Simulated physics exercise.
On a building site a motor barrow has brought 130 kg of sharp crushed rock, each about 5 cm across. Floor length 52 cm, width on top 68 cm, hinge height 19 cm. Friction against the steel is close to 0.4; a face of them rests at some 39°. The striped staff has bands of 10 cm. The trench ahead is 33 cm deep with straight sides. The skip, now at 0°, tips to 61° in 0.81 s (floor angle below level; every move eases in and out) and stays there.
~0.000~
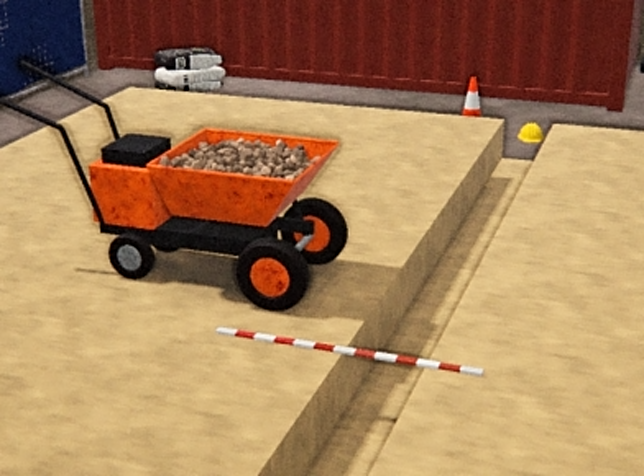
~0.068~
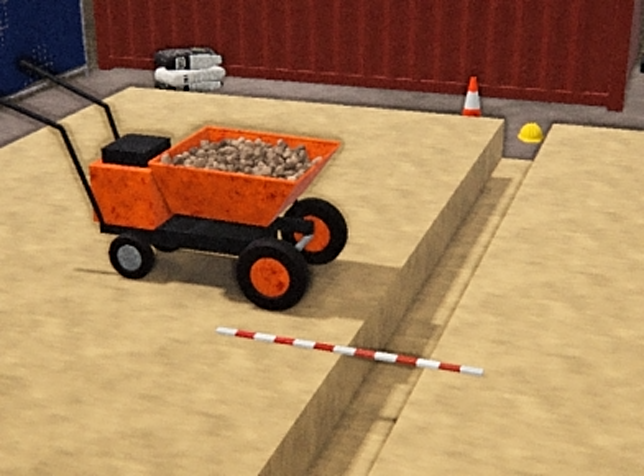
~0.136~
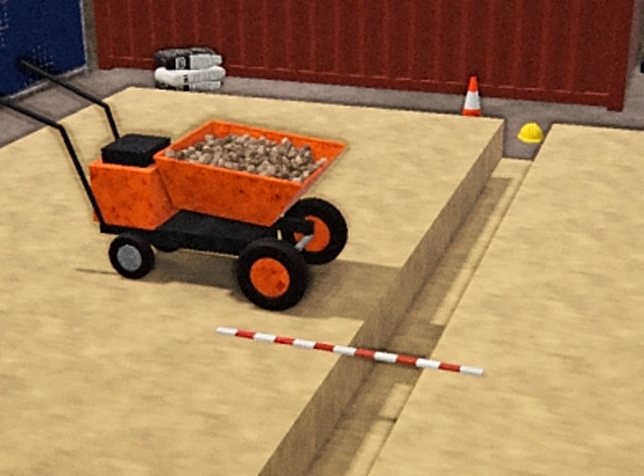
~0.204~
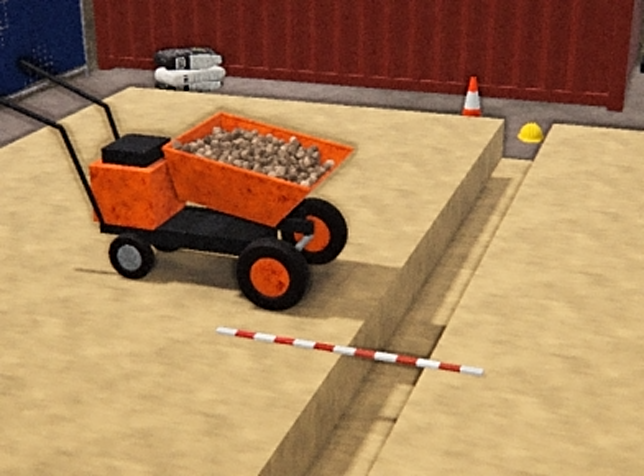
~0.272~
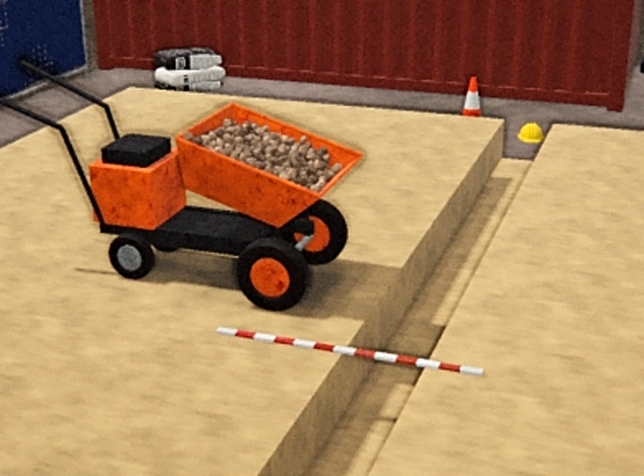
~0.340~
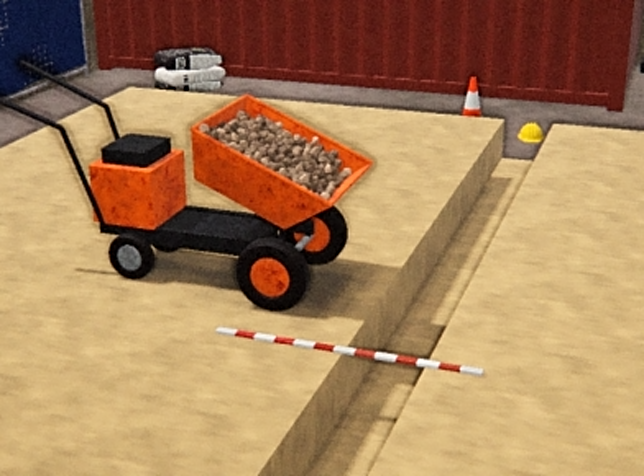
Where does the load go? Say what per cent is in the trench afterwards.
Some 41 per cent of it.
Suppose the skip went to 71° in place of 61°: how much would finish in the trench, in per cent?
Then about 70 per cent.
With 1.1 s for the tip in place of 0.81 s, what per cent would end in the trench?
Then about 40 per cent.
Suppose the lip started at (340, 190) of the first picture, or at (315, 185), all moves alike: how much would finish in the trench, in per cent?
About 15 and 30 per cent.
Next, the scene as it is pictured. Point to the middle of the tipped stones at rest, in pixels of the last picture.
Near (431, 352).
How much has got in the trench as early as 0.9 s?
About 15 per cent by then.
After 0.6 s the floor is at 52°; 100 % in the skip; the foremost stones are at (364, 226).
After 0.9 s the floor is at 61°; 87 % in the skip, 13 % in the trench; the foremost stones are at (437, 312).
After 1.3 s the floor is at 61°; 63 % in the skip, 32 % in the trench, 5 % past the trench; the foremost stones are at (512, 321).
After 3.2 s the floor is at 61°; 54 % in the skip, 41 % in the trench, 5 % past the trench; the foremost stones are at (555, 312).
